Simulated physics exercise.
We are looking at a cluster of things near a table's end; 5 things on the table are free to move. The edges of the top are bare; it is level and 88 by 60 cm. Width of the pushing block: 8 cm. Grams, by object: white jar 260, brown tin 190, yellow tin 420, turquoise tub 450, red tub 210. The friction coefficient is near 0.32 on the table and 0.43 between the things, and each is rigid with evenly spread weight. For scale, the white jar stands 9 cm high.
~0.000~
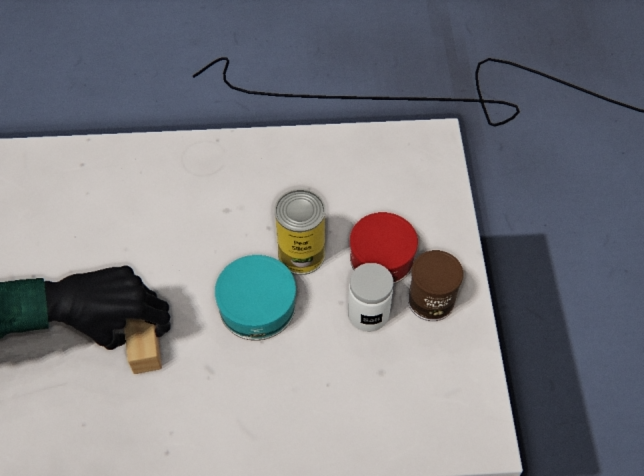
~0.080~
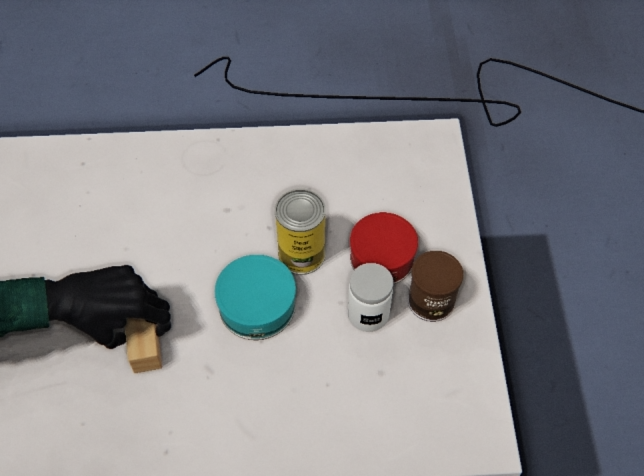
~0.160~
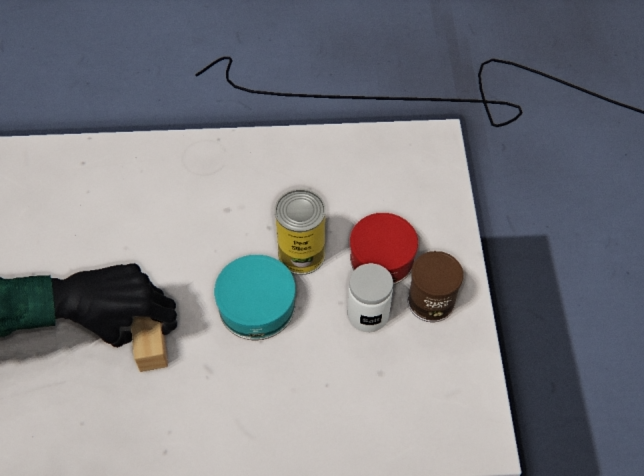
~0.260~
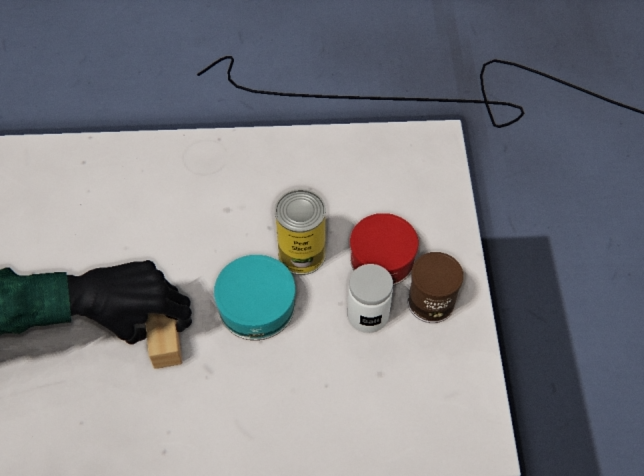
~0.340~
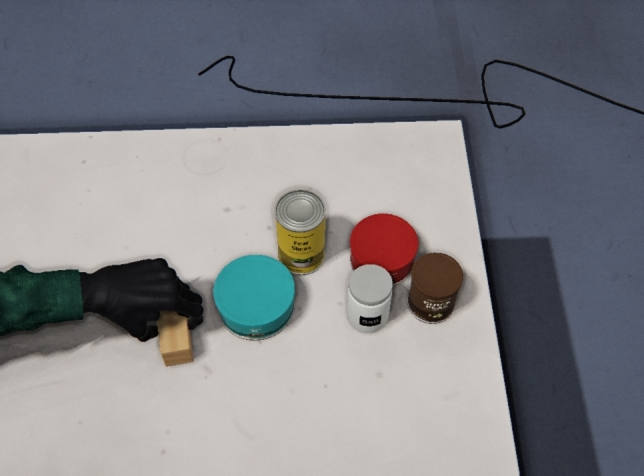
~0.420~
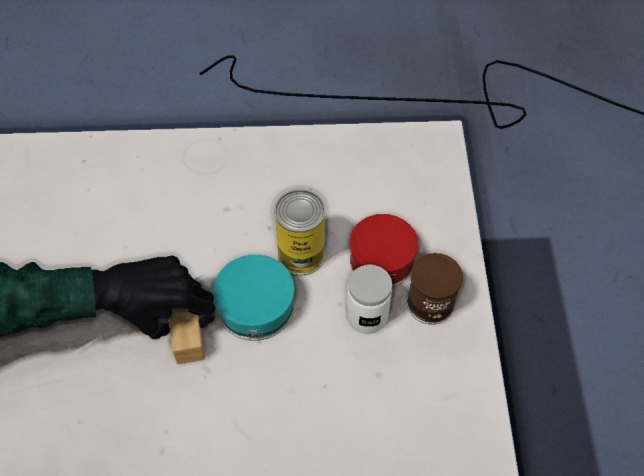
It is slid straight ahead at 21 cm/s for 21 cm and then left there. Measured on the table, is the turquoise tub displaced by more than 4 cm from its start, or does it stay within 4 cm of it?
Past the margin.
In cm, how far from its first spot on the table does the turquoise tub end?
Around 12 centimetres.
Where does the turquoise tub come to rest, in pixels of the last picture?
Somewhere around (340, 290).
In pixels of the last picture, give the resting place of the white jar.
About (398, 304).
After 0.82 s, block slid 15 cm; turquoise tub slid 6 cm near (297, 294); yellow tin slid 2 cm.
After 1.02 s, block slid 19 cm; turquoise tub slid 10 cm near (326, 291); white jar slid 2 cm; yellow tin slid 2 cm.
At rest (1.5 s), not toppled but over 4 cm from the start, white jar and turquoise tub; the other 3 in place, give or take 4 cm. Seen from the same camera at the end, turquoise tub near (340, 290).
